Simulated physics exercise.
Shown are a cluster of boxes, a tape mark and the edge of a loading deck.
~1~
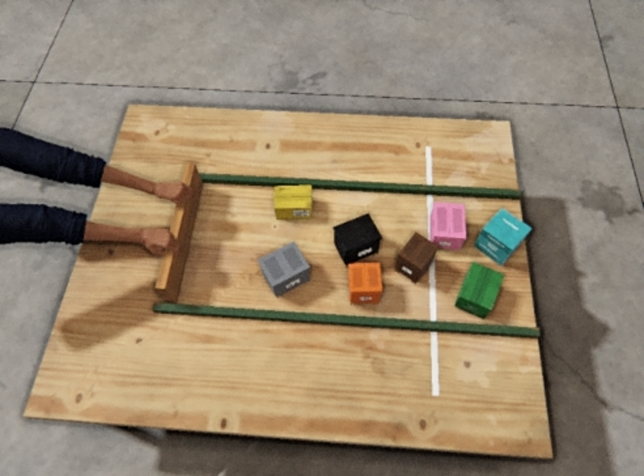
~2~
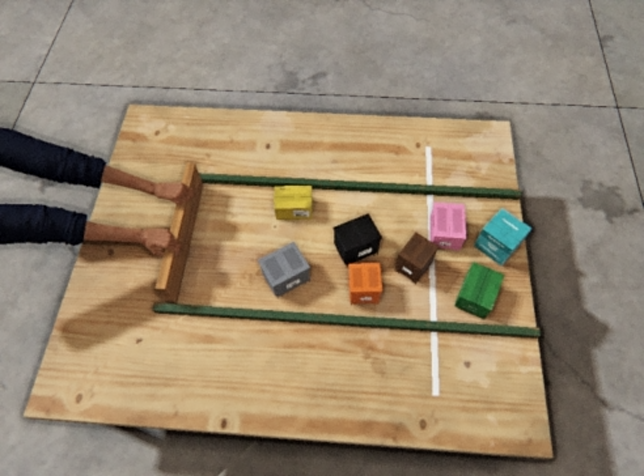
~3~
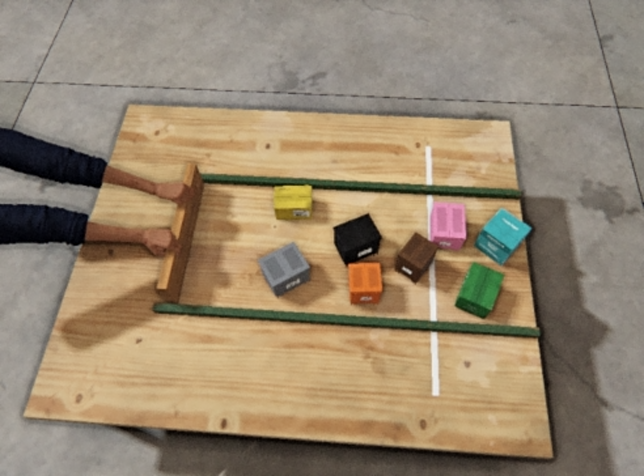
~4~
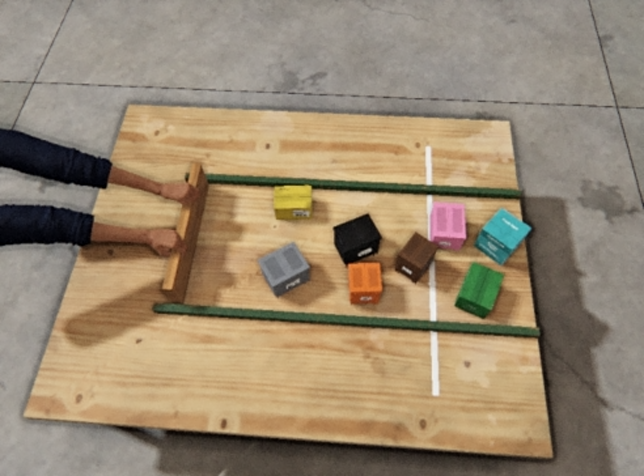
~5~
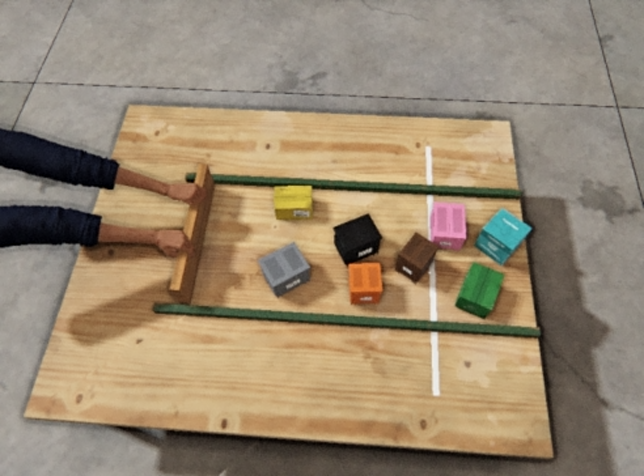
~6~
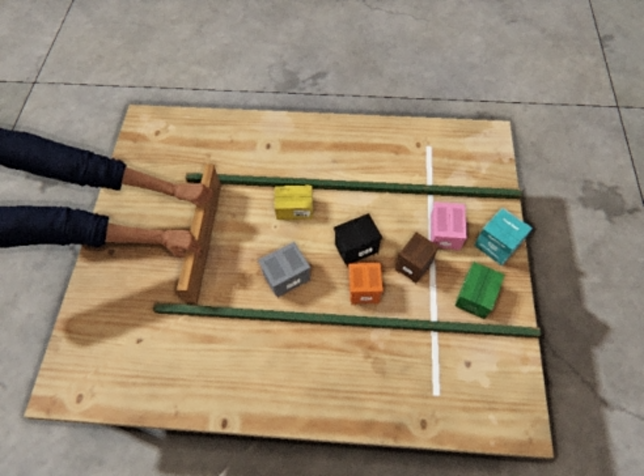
The footage shows two hands holding a wooden plank at the left of a deck where eight colored boxes sit between green rails, some beyond a white tape line. The hands push the plank slightly right; the boxes stay still.
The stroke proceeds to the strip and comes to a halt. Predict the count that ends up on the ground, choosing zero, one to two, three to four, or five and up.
No fall happens.
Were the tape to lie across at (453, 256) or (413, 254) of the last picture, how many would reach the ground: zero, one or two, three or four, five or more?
One to two; not one.
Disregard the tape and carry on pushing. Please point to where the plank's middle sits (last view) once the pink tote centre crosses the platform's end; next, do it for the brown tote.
I'd put it close to (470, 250), and close to (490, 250) for the other one.
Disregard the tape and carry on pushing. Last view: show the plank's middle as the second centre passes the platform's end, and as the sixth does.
About (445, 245) and about (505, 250).
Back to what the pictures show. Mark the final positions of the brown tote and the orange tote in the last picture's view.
In the last picture the brown tote sits around (478, 262) and the orange tote around (494, 297).
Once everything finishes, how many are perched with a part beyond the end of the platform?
That would be 2.
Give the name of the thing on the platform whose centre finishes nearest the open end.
It's the turquoise box.
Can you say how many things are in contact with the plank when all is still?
The figure is 3.
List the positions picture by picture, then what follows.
The first picture shows turquoise box (502, 237); green box (479, 291); pink tote (447, 227); plank (182, 231); tape (432, 255).
The second picture shows green box (479, 291); brown tote (416, 259).
The third picture shows pink tote (447, 226); yellow parcel (294, 203).
The fourth picture shows turquoise box (501, 237); black tote (357, 240).
The fifth picture shows green box (479, 291); grey tote (285, 271).
The sixth picture shows turquoise box (502, 237); green box (479, 291); pink tote (447, 226); plank (201, 233); tape (432, 255).
A little later, none off yet; turquoise box at rest near (502, 237); green box at rest near (479, 291); pink tote at rest near (447, 226).
Next, none off yet; turquoise box at rest near (502, 237); green box moving near (482, 290); pink tote moving near (450, 226).
When it is over, the number that fall off is zero.
